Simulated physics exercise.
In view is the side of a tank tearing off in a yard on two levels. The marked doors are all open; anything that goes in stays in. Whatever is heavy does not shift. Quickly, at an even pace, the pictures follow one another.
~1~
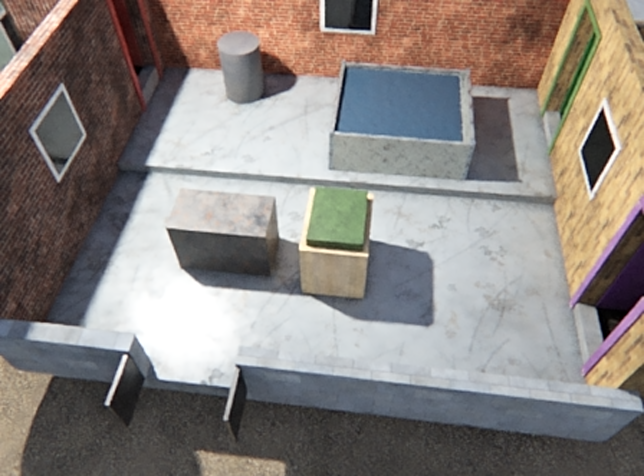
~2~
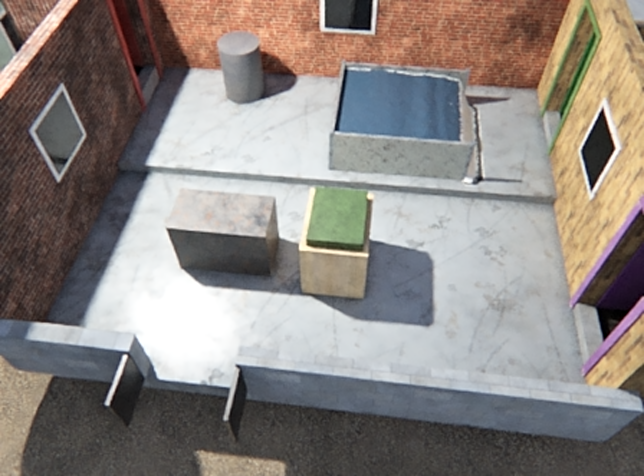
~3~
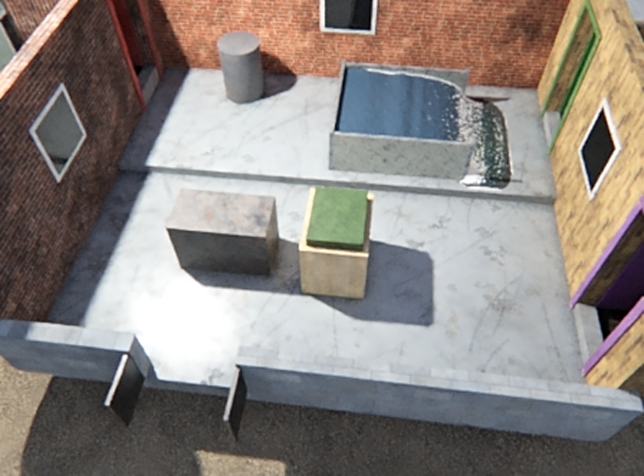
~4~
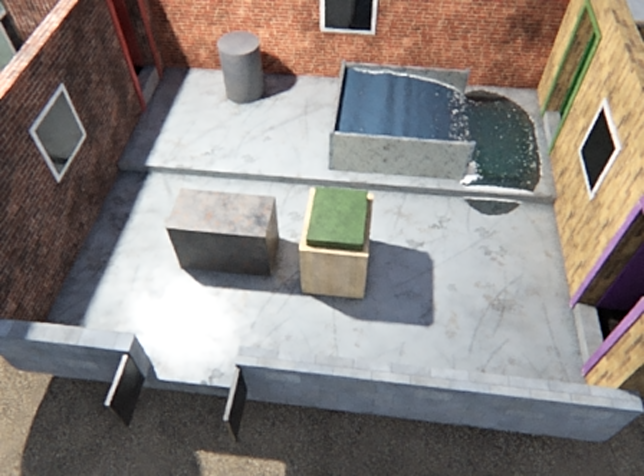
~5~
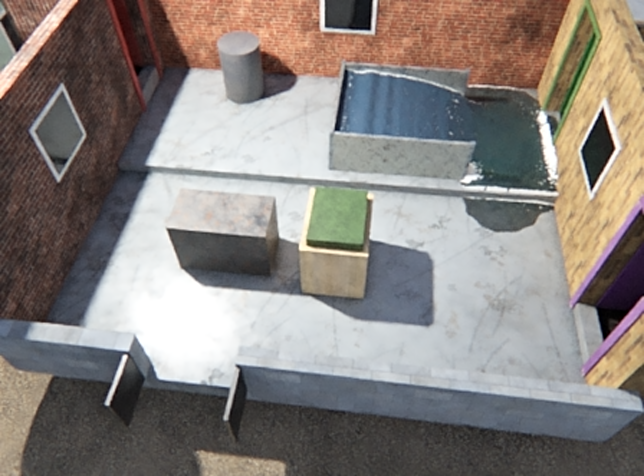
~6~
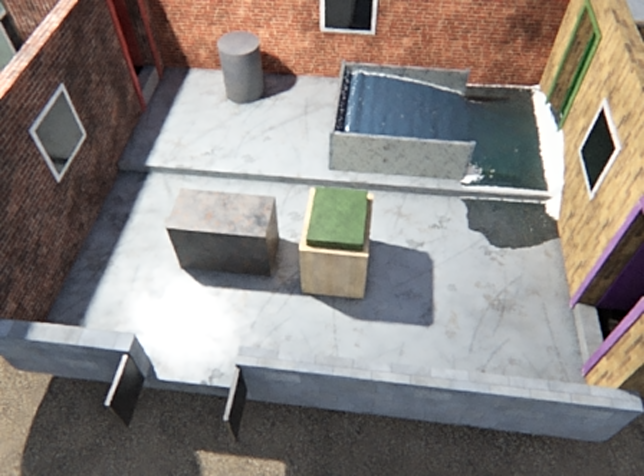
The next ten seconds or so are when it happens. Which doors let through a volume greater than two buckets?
Checking each one: The green door lets through more; the red door lets through less or just two; the purple door lets through less or just two.
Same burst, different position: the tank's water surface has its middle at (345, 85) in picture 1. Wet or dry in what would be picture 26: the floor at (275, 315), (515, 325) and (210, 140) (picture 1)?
Bone-dry, soaked, bone-dry.
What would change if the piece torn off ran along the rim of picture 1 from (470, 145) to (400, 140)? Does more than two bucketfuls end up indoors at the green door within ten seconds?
Well, green door sits short of it, as far as I can tell.
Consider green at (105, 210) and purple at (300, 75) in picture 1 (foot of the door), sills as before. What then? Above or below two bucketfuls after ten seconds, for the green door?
My guess is that the green door does not reach it by then.
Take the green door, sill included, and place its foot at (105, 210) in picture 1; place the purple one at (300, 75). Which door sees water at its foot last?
Answer: The green door.
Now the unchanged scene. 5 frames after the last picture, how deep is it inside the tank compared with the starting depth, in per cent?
About 52 %.
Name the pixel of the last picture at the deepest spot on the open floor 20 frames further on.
Roughly at pixel (589, 396).
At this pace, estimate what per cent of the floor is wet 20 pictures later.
Around 40 in a hundred.
A moment on, water covers 15 % of the floor; the green door far over two buckets in, the red door not reached, the purple door not reached.
Next, water covers 25 % of the floor; the green door far over two buckets in, the red door not reached, the purple door wet at the sill, nothing in.
Then, water covers 40 % of the floor; the green door far over two buckets in, the red door not reached, the purple door wet at the sill, nothing in.
Later, water covers 75 % of the floor; the green door far over two buckets in, the red door wet at the sill, nothing in, the purple door wet at the sill, nothing in.
In the end, water covers 90 % of the floor; the green door far over two buckets in, the red door wet at the sill, nothing in, the purple door wet at the sill, nothing in.
